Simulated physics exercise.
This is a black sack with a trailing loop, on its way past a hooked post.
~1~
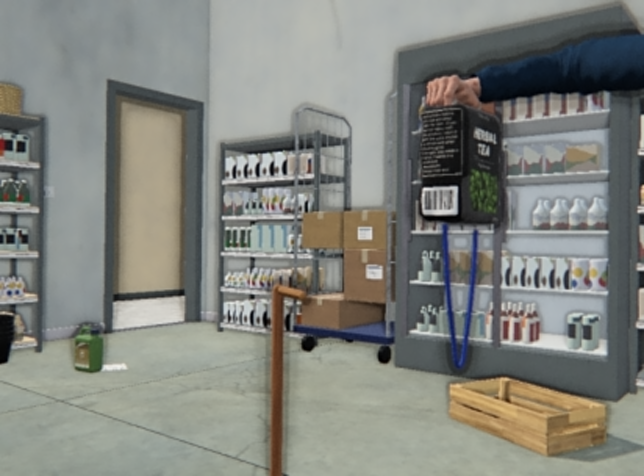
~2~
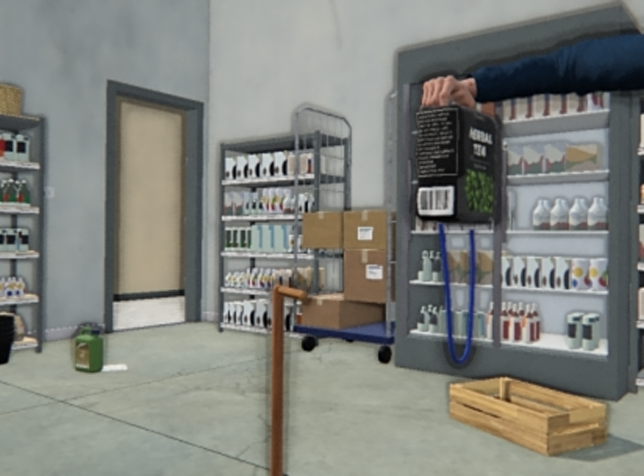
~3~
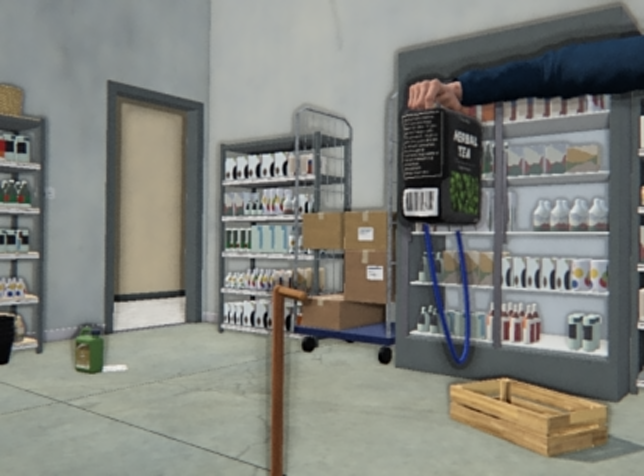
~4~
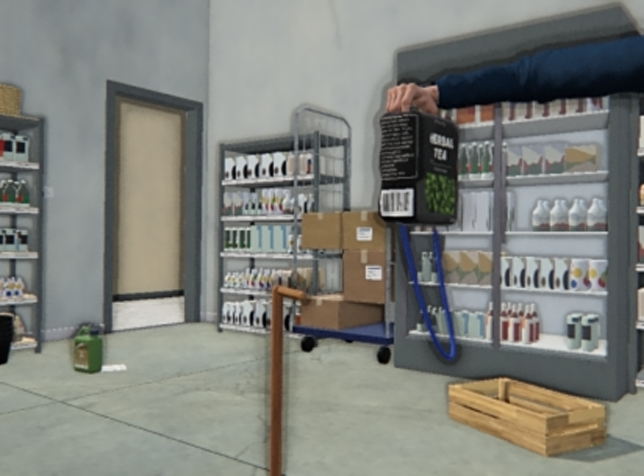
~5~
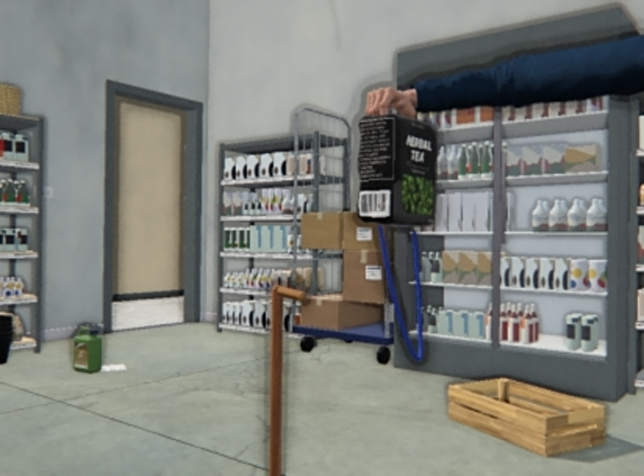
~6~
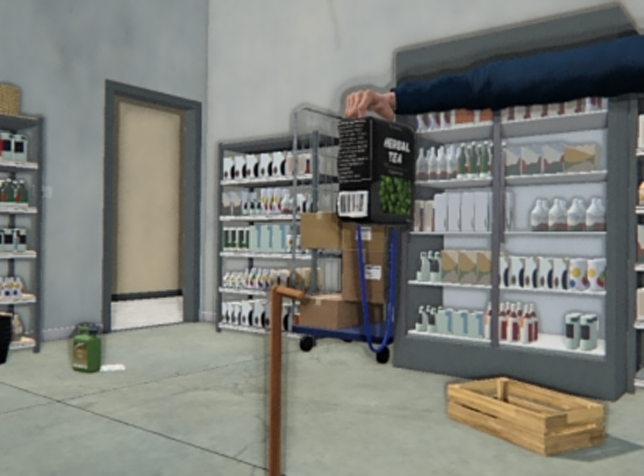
A hand carries a black herbal tea sack with a trailing blue loop steadily left.
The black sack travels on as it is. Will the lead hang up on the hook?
In the end the black sack snags on the hook.
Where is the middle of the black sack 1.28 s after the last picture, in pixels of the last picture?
Around (228, 184).
Then, 0.26 s on from there, sack nearing the post near (342, 176).
Then, 0.80 s on from there, sack over the post near (277, 181).
Then, 1.28 s on from there, sack past the post near (228, 184).
In the end, sack past the post near (222, 184); loop tight round the post, hand stopped. The black sack gets caught.
